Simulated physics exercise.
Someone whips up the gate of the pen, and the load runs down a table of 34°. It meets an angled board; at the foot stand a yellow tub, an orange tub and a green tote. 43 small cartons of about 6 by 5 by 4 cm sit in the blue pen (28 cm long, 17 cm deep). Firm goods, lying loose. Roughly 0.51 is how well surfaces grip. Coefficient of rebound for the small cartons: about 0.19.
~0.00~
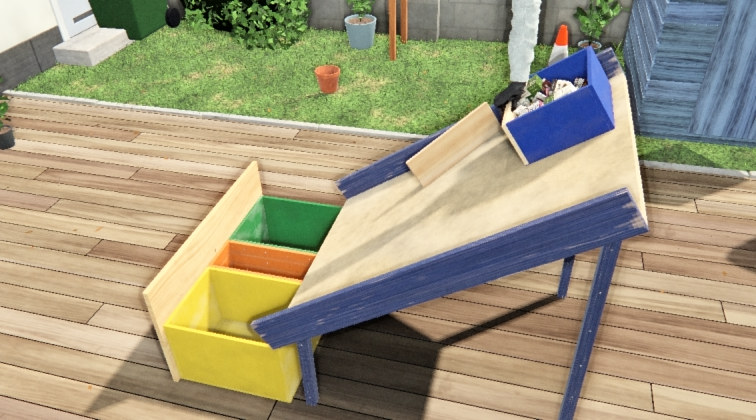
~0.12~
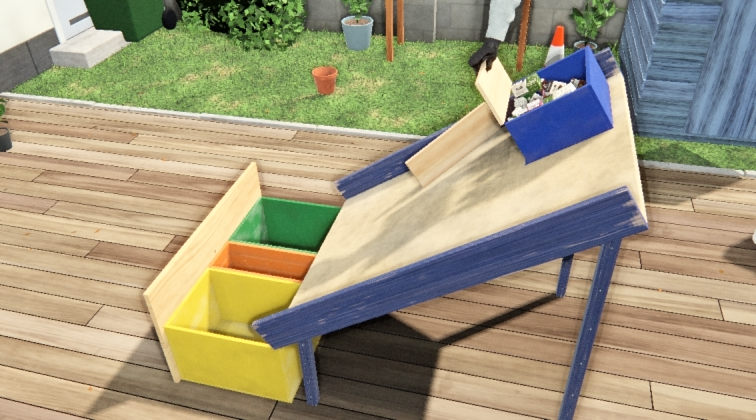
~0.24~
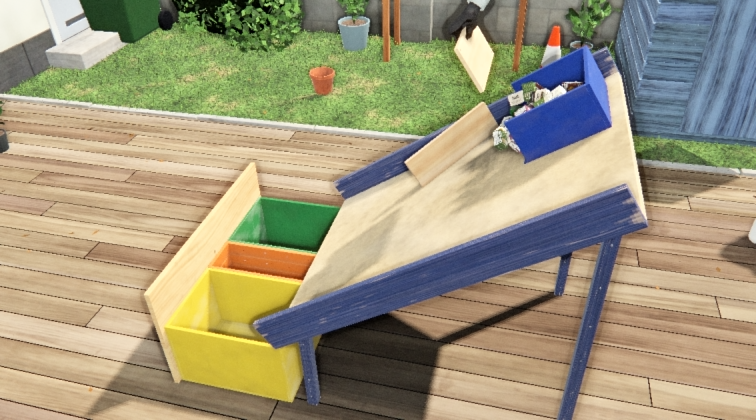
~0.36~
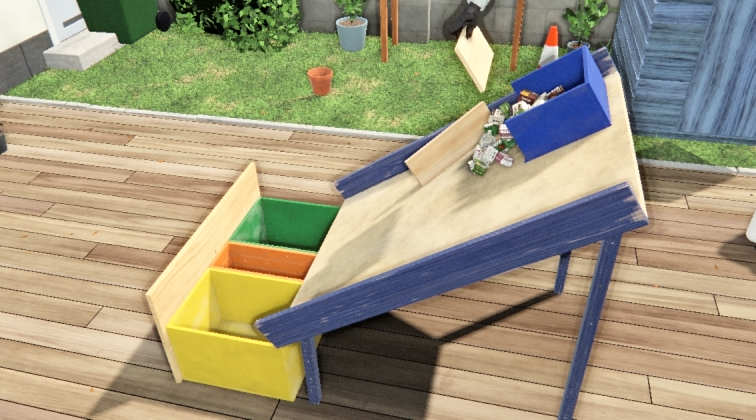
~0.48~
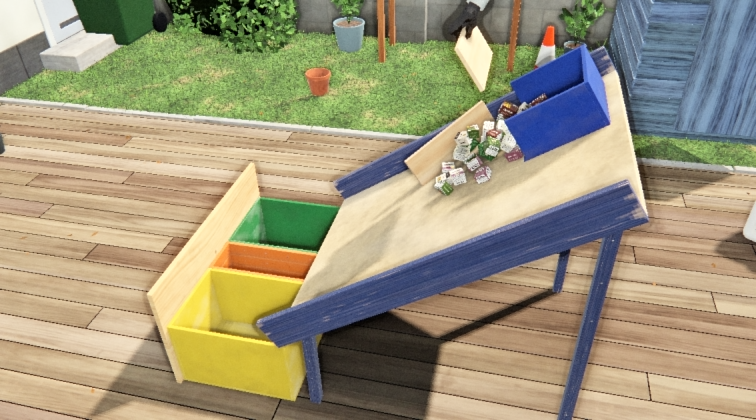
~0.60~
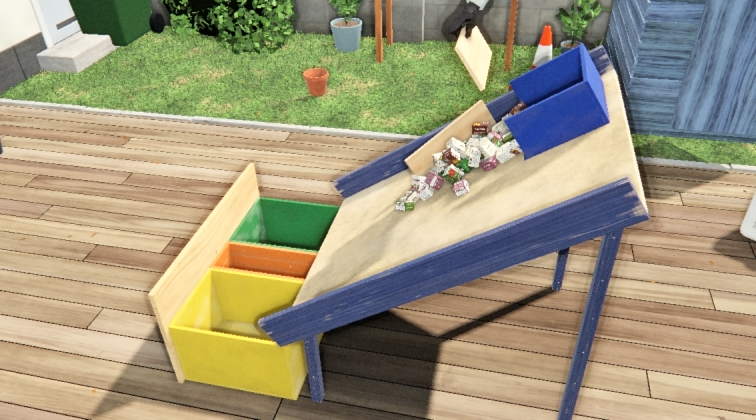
The clip shows a gloved hand lifting a wooden gate from a blue pen on a sloped table, then small cartons sliding out and spreading down the slope beside an angled board, above yellow, orange and green tubs.
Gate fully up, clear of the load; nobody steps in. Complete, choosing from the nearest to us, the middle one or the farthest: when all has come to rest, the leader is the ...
The leader is the central one.
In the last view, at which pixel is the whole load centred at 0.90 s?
I'd put it close to (438, 178).
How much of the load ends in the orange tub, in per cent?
I'd put it at around 45 percent of them.
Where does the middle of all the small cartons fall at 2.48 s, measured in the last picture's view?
Estimated centre in the last picture: (273, 294).
After 0.90 s, 1 in the orange tub, 41 on the slope and 1 in the air.
After 1.28 s, 3 in the yellow tub, 5 in the orange tub, 2 in the green tote, 29 on the slope and 4 in the air.
After 1.80 s, 4 in the yellow tub, 15 in the orange tub, 6 in the green tote, 15 on the slope and 3 in the air.
Final count (at 2.48 s), 4 in the yellow tub, 20 in the orange tub, 10 in the green tote and 9 on the slope.
